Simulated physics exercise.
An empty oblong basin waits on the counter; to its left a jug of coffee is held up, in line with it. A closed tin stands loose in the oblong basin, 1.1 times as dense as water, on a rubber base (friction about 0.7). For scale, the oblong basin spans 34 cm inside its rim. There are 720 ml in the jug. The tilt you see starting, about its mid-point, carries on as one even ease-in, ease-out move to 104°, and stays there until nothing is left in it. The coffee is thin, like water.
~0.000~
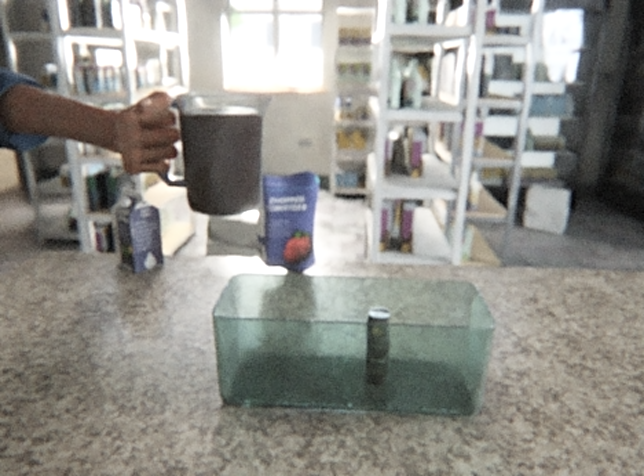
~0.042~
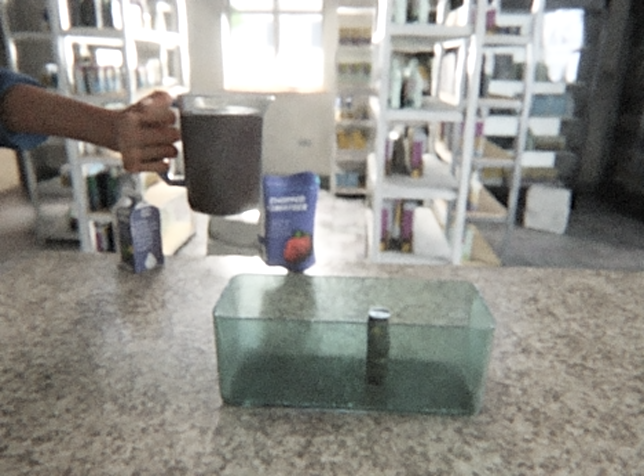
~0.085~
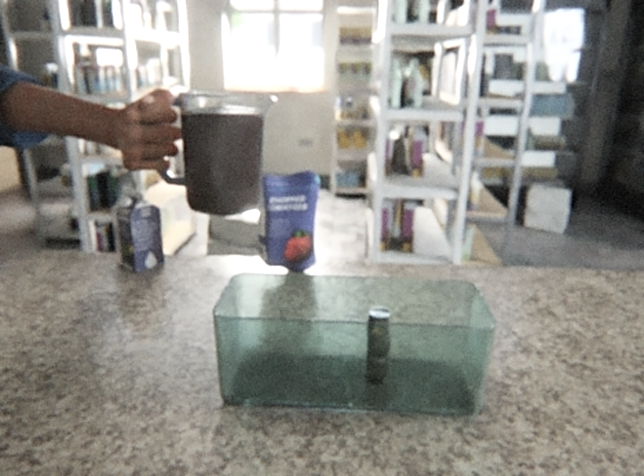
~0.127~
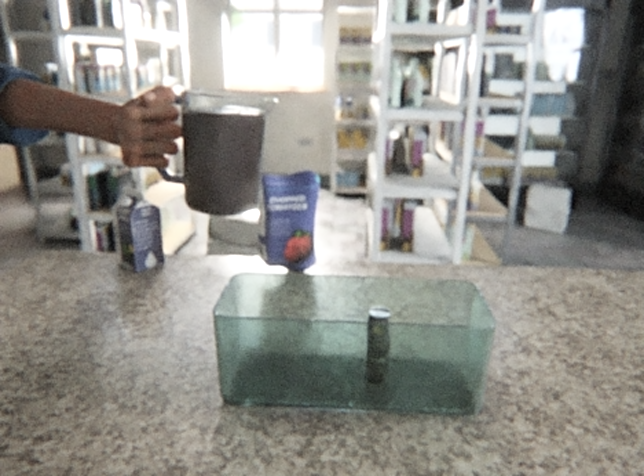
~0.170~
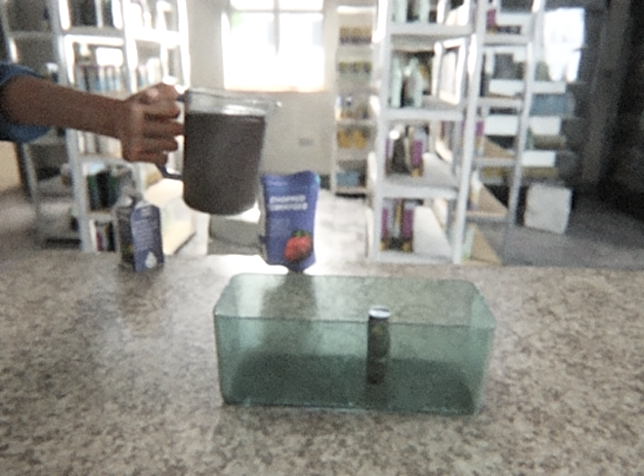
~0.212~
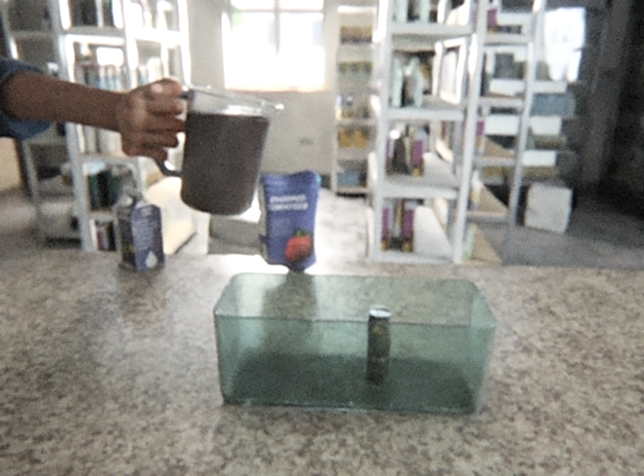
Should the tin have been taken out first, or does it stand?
It topples.
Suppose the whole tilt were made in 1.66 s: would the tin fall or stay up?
Then it stays up.
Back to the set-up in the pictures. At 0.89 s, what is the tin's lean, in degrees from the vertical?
Near 0° from upright.
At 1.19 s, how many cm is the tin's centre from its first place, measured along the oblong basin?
Some 7 cm.
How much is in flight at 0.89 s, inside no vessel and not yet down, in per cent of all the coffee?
Near 26 in a hundred.
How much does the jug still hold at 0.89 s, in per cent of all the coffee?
Some 38 per cent.
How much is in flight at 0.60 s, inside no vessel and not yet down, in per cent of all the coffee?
About 14 per cent.
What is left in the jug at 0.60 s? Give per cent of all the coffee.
About 86 per cent.
Then, 0.60 s in, the tilt is 67° and 86 per cent is still to pour; the tin stands where it began.
Then, 0.89 s in, the tilt is 100° and 38 per cent is still to pour; the tin stands 2 cm from where it began.
Then, 1.19 s in, the tilt is 104° and 5 per cent is still to pour; the tin leans 59°.
Then, 1.52 s in, the tilt is 104° and 0 per cent is still to pour; the tin lies on its side.
Finally, the tin lies on its side.
